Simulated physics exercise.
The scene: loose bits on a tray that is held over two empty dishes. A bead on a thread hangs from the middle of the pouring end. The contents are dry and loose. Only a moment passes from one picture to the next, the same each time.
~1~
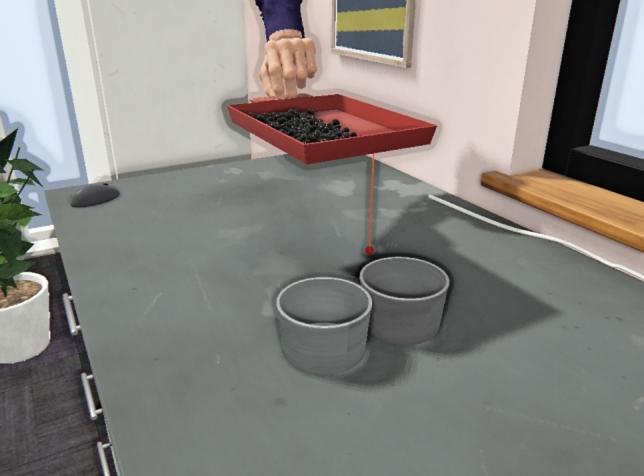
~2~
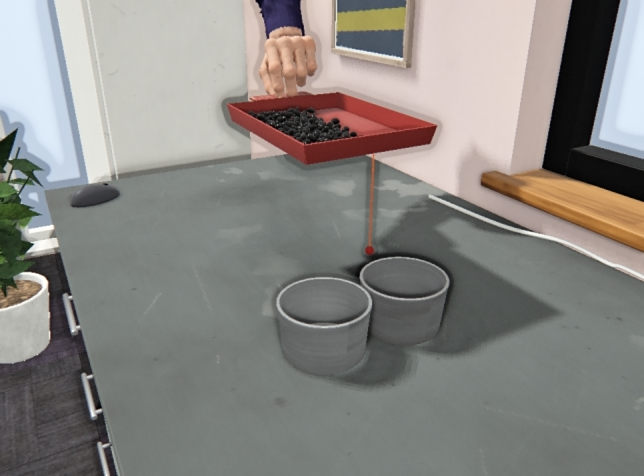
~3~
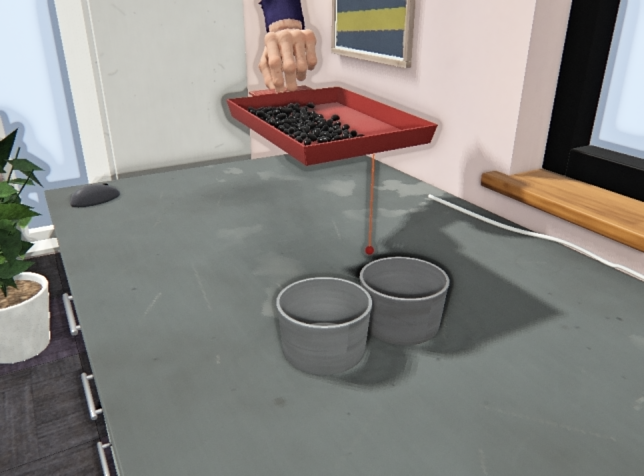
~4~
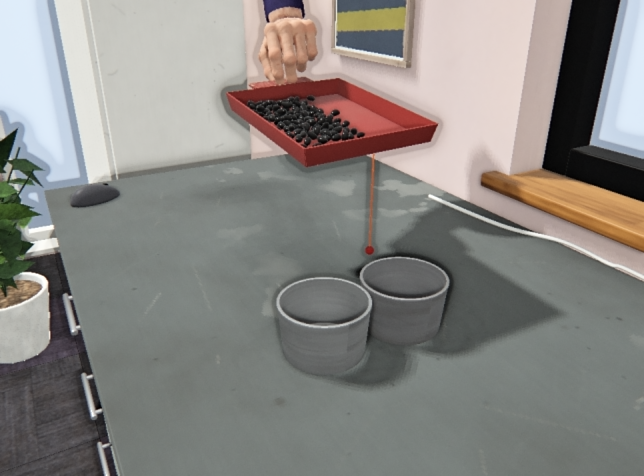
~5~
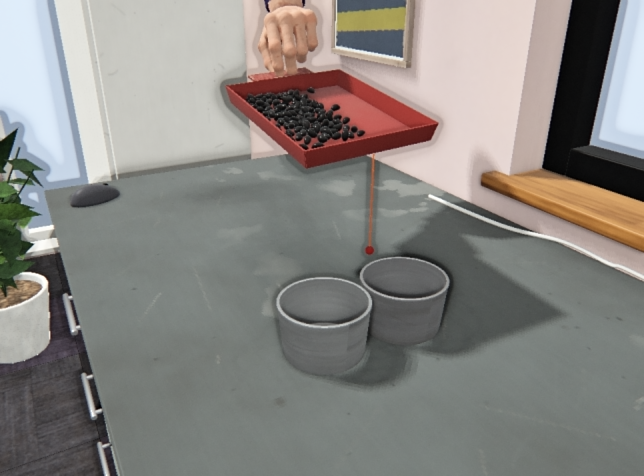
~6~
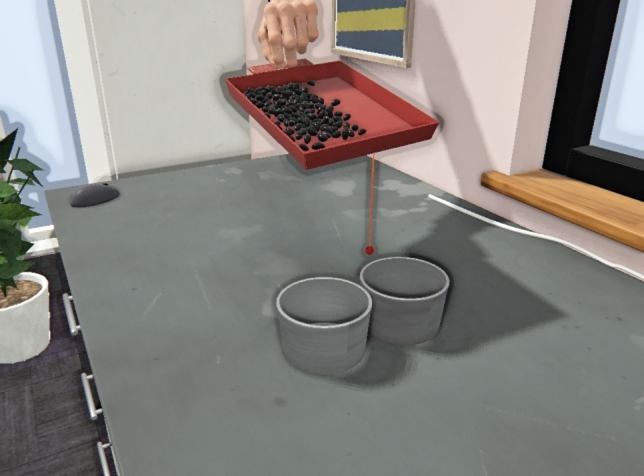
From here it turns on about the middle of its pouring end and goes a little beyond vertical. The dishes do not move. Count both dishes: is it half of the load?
Caught overall: More than half.
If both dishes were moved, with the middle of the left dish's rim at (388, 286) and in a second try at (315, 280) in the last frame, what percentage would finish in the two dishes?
In turn 30 and 60 in a hundred.
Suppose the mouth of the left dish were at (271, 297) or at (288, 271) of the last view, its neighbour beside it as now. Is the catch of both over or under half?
The first try: Over half. The second: The smaller part.
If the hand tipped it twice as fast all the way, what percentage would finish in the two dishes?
Roughly 90 in a hundred.
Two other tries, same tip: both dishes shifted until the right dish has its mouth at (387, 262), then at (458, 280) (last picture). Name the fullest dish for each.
First the left one, then the dish on the left.
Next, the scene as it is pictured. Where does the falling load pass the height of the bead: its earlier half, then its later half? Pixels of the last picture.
Around (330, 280) and then (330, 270).
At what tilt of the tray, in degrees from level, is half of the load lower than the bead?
Near 105 degrees.
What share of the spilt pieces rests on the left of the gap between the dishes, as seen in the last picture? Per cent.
It comes to 50 per cent or so.
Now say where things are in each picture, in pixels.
Corners of the pouring end (306, 143) and (432, 125), level; middle of the load (301, 130), black beans; left dish (348, 344); right dish (430, 316); bead on its thread (370, 250), in the first picture.
Corners of the pouring end (306, 143) and (432, 125), level; middle of the load (301, 129), in the second picture.
Corners of the pouring end (306, 145) and (432, 124), tipped barely, lowest at the left corner; middle of the load (301, 127), in the third picture.
Corners of the pouring end (306, 146) and (433, 123), tipped a little, lowest at the left corner; middle of the load (301, 123), in the fourth picture.
Corners of the pouring end (307, 148) and (433, 122), tipped a little, lowest at the left corner; middle of the load (301, 119), in the fifth picture.
Corners of the pouring end (307, 150) and (434, 121), tipped a little, lowest at the left corner; middle of the load (301, 115); left dish (348, 344); right dish (430, 316), in the sixth picture.
Just after the last frame, tray tipped steeply; every one on the tray.
A moment on, tray tipped right over; the larger part on the tray; about a tenth in the left dish; just a few outside both; about a tenth in the air.
Further on, tray tipped past a quarter turn; the larger part in the left dish; about a tenth in the right dish; about a tenth outside both.
When it is over, tray tipped past a quarter turn; the larger part in the left dish; about a tenth in the right dish; about a tenth outside both.
